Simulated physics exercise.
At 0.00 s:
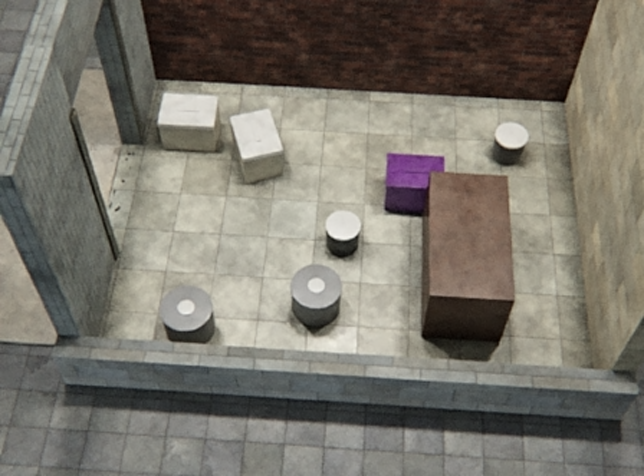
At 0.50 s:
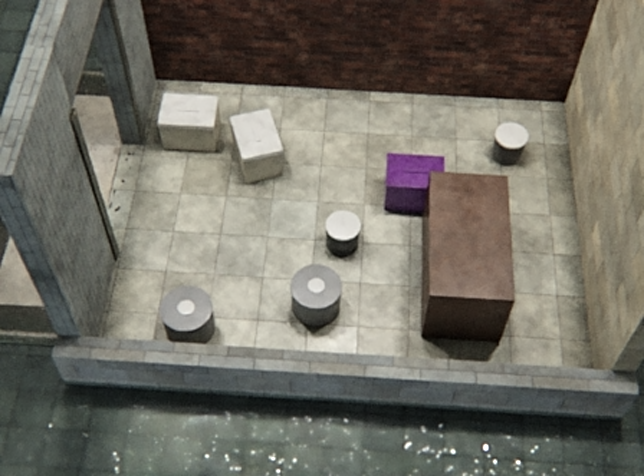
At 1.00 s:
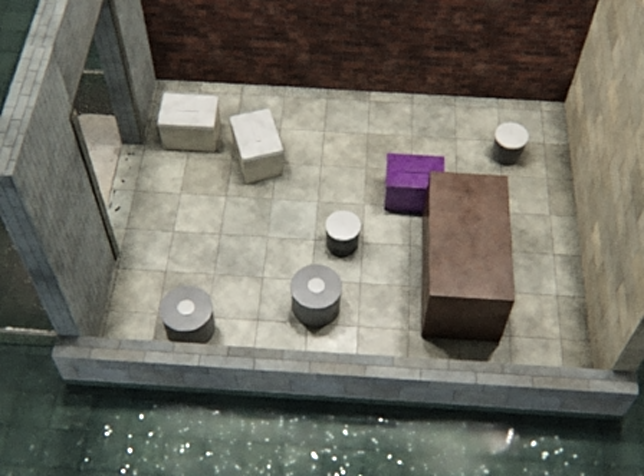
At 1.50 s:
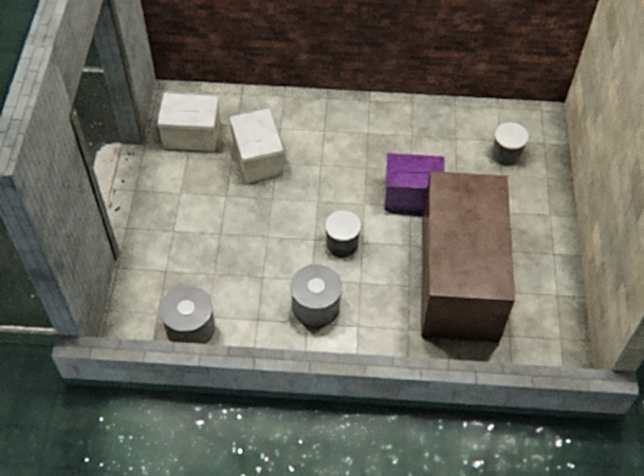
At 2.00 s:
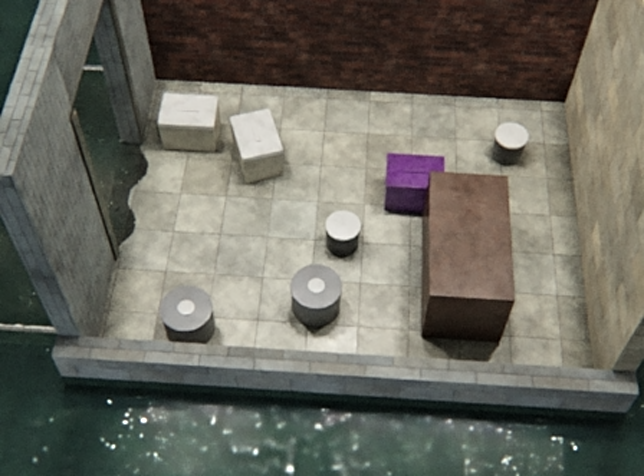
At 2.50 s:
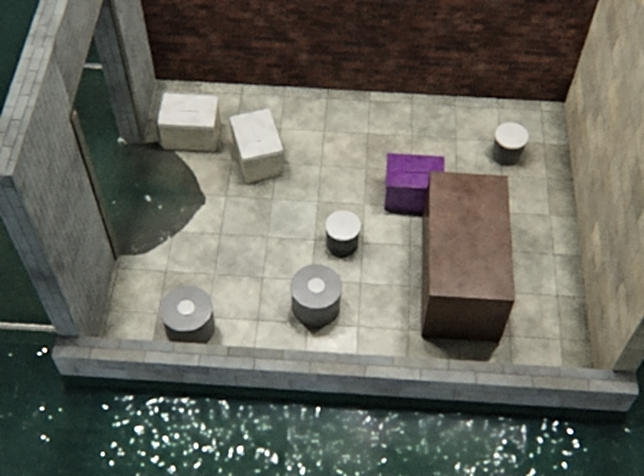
At first, pale chests, a purple chest, grey tubs and a large brown block stand on the dry tiled floor of a walled room. Dark water covers the paving outside and deepens beyond the left doorway, then spreads inside in a rounded patch, while the objects stay still.
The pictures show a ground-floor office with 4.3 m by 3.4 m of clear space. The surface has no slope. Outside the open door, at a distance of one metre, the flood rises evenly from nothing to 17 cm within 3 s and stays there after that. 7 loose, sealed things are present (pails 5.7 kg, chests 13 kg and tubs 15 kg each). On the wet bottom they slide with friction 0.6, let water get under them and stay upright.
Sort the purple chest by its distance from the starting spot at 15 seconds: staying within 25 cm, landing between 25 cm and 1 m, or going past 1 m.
The purple chest goes past 1 m.
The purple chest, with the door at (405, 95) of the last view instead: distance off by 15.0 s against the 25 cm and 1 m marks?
Outcome: The purple chest moves far off.
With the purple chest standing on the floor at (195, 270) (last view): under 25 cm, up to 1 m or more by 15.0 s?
Looks like it is pushed slightly.
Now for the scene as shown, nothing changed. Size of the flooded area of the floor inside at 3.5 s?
I'd estimate close to 2.5 m2.
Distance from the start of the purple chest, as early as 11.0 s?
Shift: About 120 cm.
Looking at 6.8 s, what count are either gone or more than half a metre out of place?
By my tally, 3.
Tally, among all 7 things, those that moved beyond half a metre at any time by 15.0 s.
I make that 4.
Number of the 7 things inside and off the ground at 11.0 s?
Tally: 6 of them.
After 3.5 s the purple chest is near (416, 171), 0.0 m from its start, aground; 0 afloat.
After 6.8 s the purple chest is near (465, 138), 0.6 m from its start, aground; 1 afloat.
After 11.0 s the purple chest is near (489, 88), 1.3 m from its start, afloat; 6 afloat.
After 15.0 s the purple chest is near (543, 94), 1.6 m from its start, afloat; 6 afloat.
